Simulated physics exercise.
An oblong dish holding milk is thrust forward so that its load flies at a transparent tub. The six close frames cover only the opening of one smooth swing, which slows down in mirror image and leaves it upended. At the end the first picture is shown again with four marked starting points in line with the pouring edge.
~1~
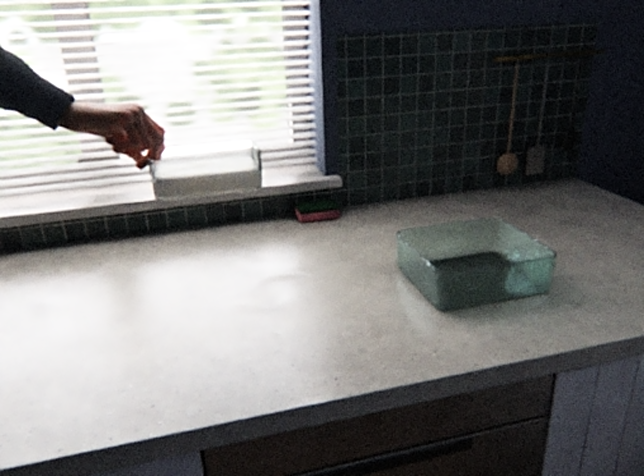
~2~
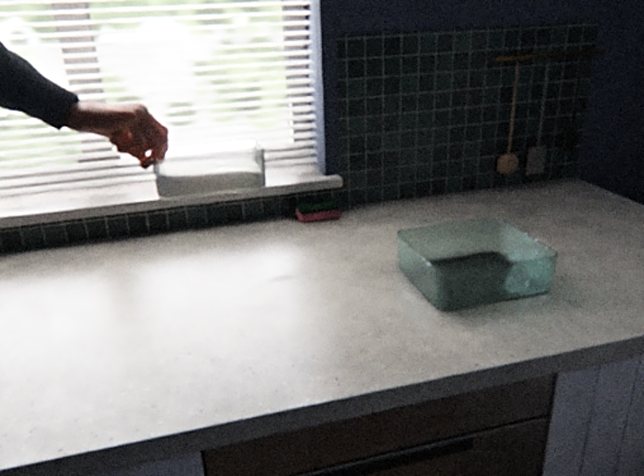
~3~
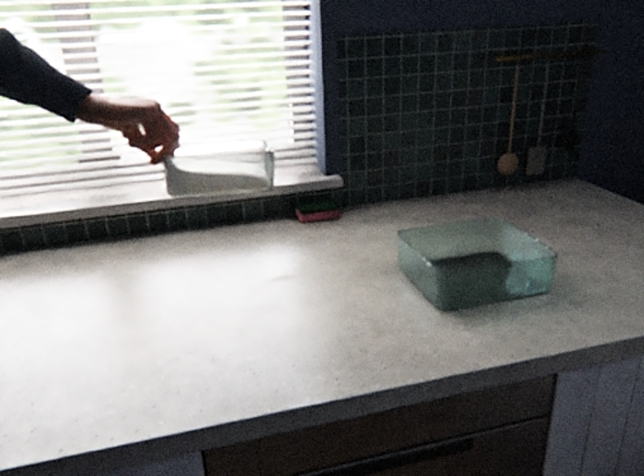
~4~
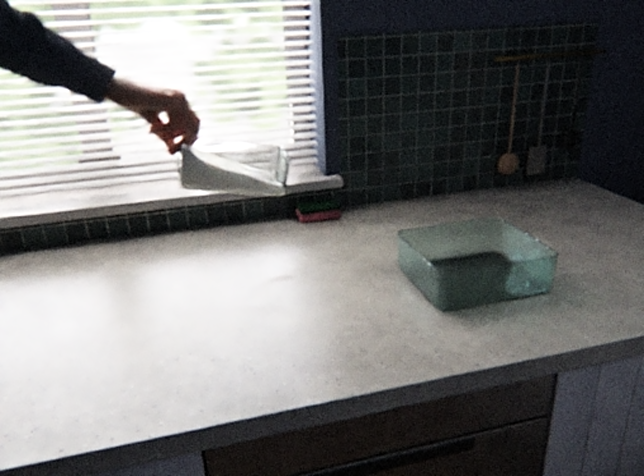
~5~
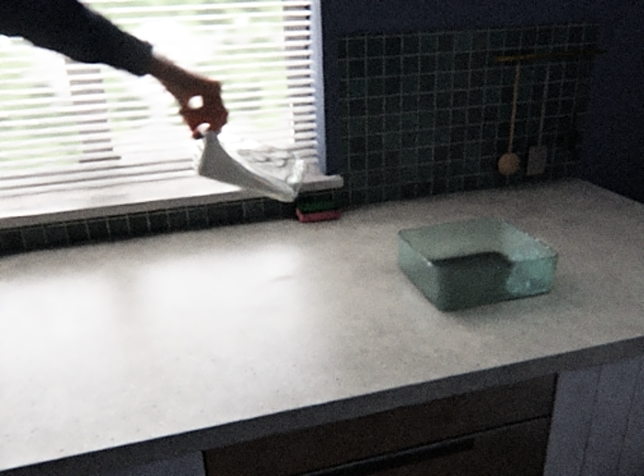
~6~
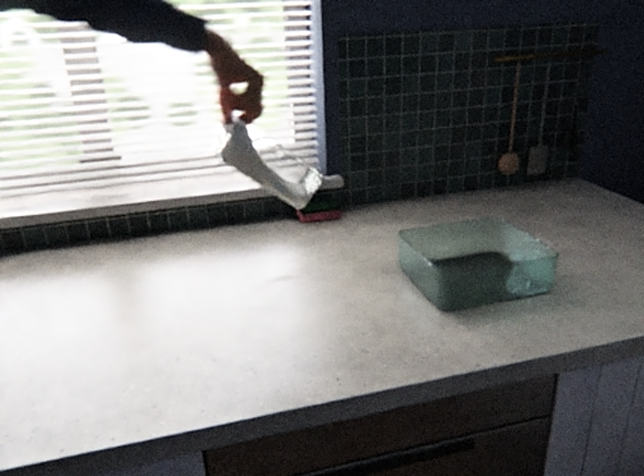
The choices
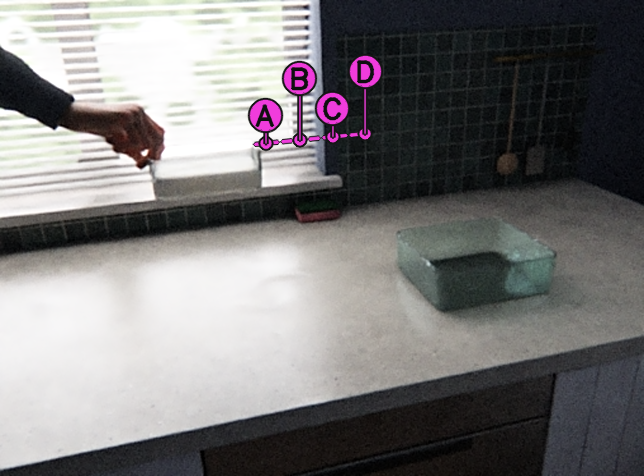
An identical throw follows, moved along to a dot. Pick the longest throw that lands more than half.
B will do.
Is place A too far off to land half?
Yes.
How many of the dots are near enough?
Three.
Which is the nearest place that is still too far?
Place A.
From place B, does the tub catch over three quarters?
No, it does not.
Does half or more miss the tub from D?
No.
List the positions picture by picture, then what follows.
In the first picture, upright, lip at (255, 144); tub from (435, 310) to (548, 290); nothing has left yet.
In the second picture, upright, lip at (259, 144); nothing has left yet.
In the third picture, tipped about 3°, lip at (268, 145); nothing has left yet.
In the fourth picture, tipped about 11°, lip at (284, 151); milk is over the rim, down to (187, 142).
In the fifth picture, tipped about 23°, lip at (302, 161); milk is over the rim, down to (215, 133).
In the sixth picture, tipped about 39°, lip at (318, 173); milk is over the rim, down to (226, 130).
In magenta, A at (265, 143); B at (299, 140); C at (332, 136); D at (365, 133).
With A, about 27 % lands in the tub, 66 % falls short and 7 % goes beside or beyond.
With B, about 65 % lands in the tub, 24 % falls short and 11 % goes beside or beyond.
With C, about 79 % lands in the tub, 6 % falls short and 15 % goes beside or beyond.
With D, about 72 % lands in the tub, 5 % falls short and 23 % goes beside or beyond.
